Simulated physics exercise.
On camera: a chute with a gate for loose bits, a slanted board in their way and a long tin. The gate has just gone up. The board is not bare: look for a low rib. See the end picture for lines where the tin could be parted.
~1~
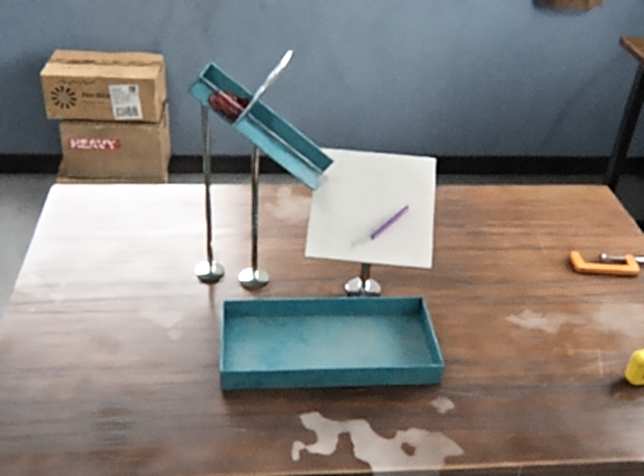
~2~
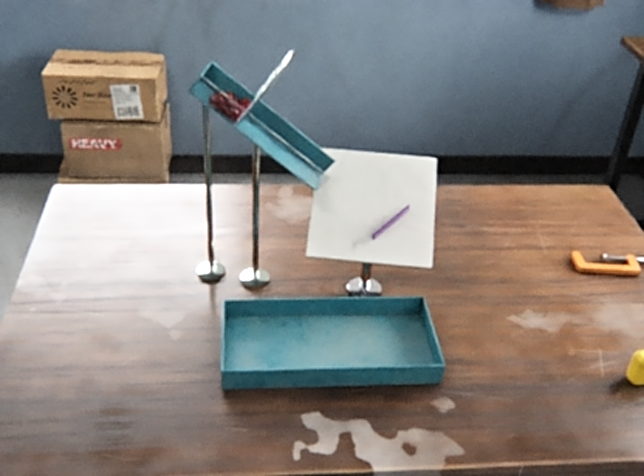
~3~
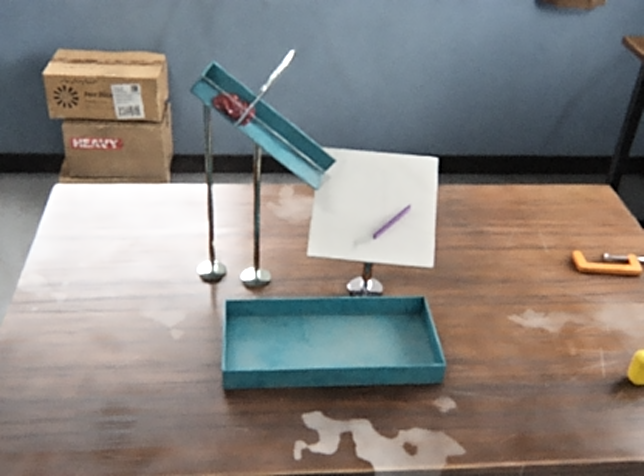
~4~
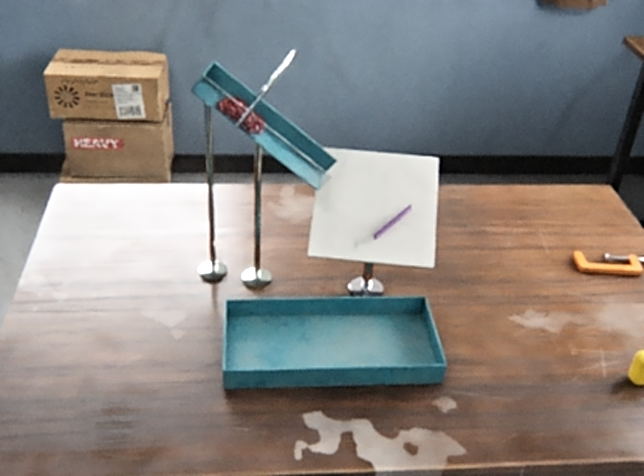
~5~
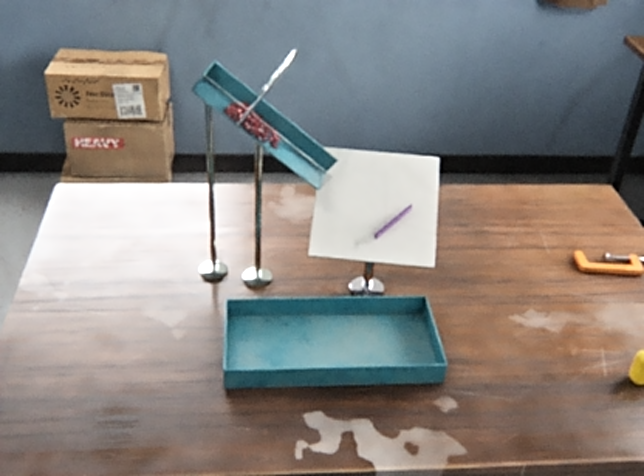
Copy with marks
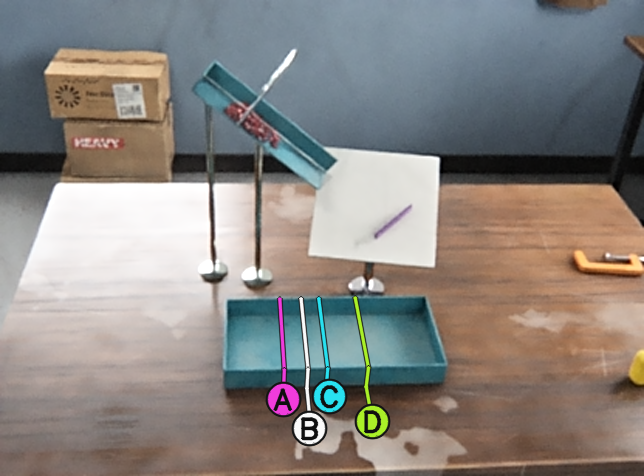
In the video, a small heap of dark red beans slides slowly down a tilted teal chute on metal stands, while a slanted white board with a purple strip and an empty teal tray stay still on a wooden table.
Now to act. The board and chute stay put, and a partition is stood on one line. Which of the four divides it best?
D.
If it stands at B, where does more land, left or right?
The right side.
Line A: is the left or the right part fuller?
More lands on the right.
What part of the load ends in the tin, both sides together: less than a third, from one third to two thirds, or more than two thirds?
About that: More than two thirds.
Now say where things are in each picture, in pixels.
In the first picture, load behind the gate (231, 105), kidney beans; lip of the chute (319, 183), sloping gently.
In the second picture, middle of the board (373, 205), tilted fairly steeply; middle of its low edge (369, 262); of its high edge (378, 153).
In the third picture, front corners of the tin (223, 370) and (446, 365), empty; front of the load (248, 120).
In the fourth picture, middle of the load (244, 113); its front (259, 132), roughly a quarter of the way to the lip; rib from (411, 205) to (375, 235).
In the fifth picture, middle of the load (253, 121); its front (275, 146), roughly a third of the way to the lip.
On the marked copy, line A crosses the front rim at (284, 368); line B crosses the front rim at (307, 368); line C crosses the front rim at (327, 367); line D crosses the front rim at (368, 366).
With A, of what is caught, not one piece on the left of the divider, every piece on the right.
With B, of what is caught, not one piece on the left of the divider, every piece on the right.
With C, of what is caught, not one piece on the left of the divider, every piece on the right.
With D, of what is caught, roughly a third on the left of the divider, roughly two thirds on the right.
